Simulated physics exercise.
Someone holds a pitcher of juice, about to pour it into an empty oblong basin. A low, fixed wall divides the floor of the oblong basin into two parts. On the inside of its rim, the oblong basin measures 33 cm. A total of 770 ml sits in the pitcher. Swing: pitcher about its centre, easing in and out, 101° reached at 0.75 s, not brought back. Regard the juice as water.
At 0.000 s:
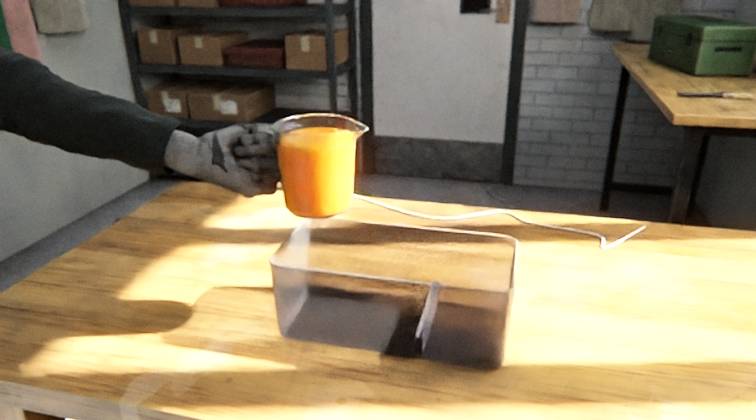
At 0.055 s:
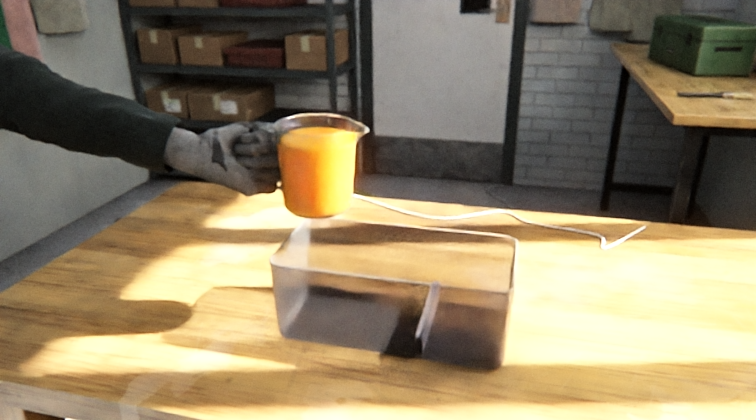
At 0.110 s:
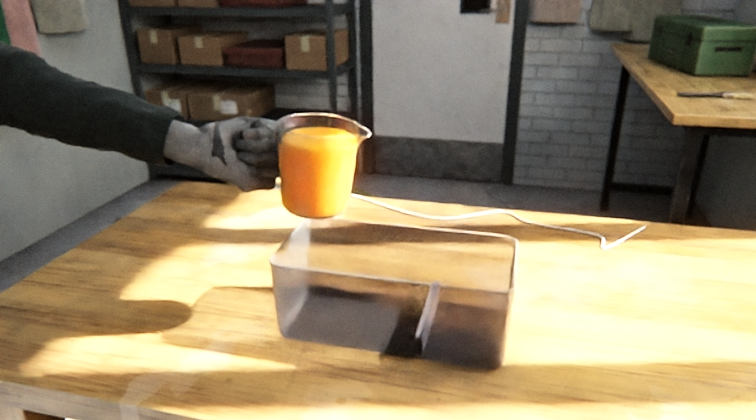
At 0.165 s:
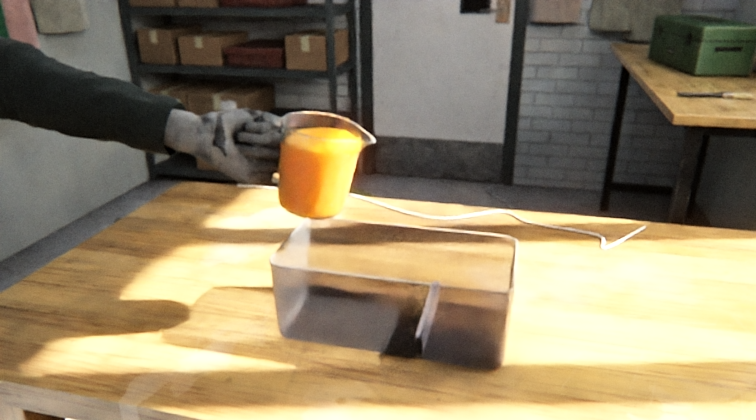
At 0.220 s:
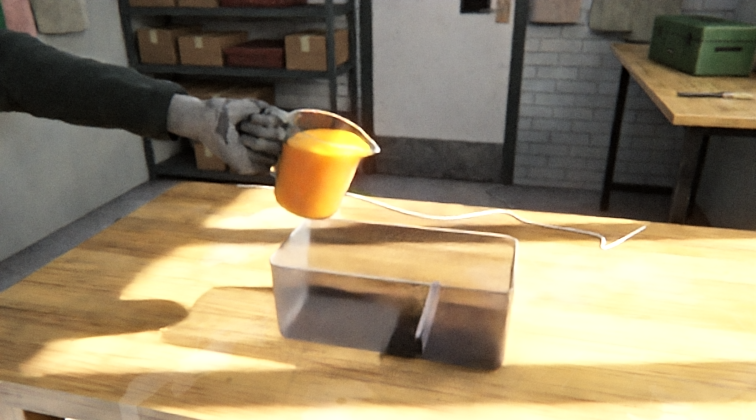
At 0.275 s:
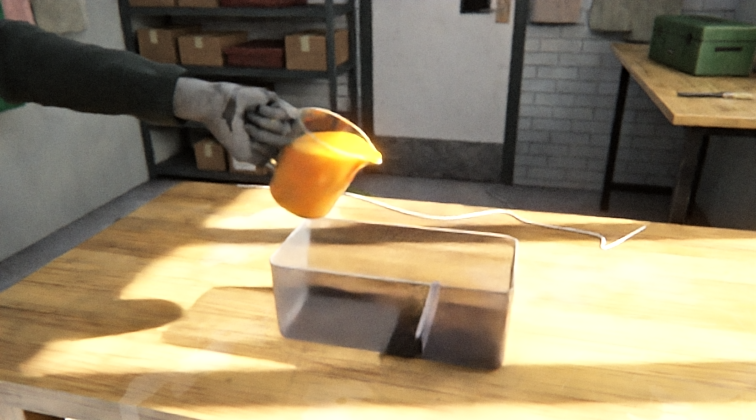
To begin with, a gloved hand holds a clear pitcher of orange juice upright above an empty oblong basin with a low inner wall, on a sunlit wooden table. The hand then tilts the pitcher to the right, slowly at first and then further, until the juice reaches the spout.
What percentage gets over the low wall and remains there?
14 %.
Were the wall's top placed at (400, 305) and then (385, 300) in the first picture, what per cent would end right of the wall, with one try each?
First 70, then 90 per cent.
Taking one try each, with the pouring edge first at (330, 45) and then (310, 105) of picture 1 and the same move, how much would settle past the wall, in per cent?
Near 10 in a hundred on the first go and near 15 in a hundred on the second.
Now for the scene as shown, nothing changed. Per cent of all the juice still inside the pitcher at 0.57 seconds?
Near 60 in a hundred.
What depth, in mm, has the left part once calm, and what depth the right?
20 mm left, 6 mm right.
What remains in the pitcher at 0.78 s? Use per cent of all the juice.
Around 18 in a hundred.
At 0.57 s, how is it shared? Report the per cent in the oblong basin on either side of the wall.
About 14 % left, 5 % right.
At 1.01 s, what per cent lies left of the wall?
The left part holds some 82 per cent.
Then, 0.57 s in, the tilt is 87° and 60 per cent is still to pour, 15 is left of the wall and 5 right of it.
Then, 0.78 s in, the tilt is 101° and 17 per cent is still to pour, 62 is left of the wall and 9 right of it.
Then, 1.01 s in, the tilt is 101° and 3 per cent is still to pour, 81 is left of the wall and 11 right of it.
Then, 1.25 s in, the tilt is 101° and 0 per cent is still to pour, 85 is left of the wall and 13 right of it.
Finally, 84 per cent lies left of the wall, 14 right of it and 2 outside.
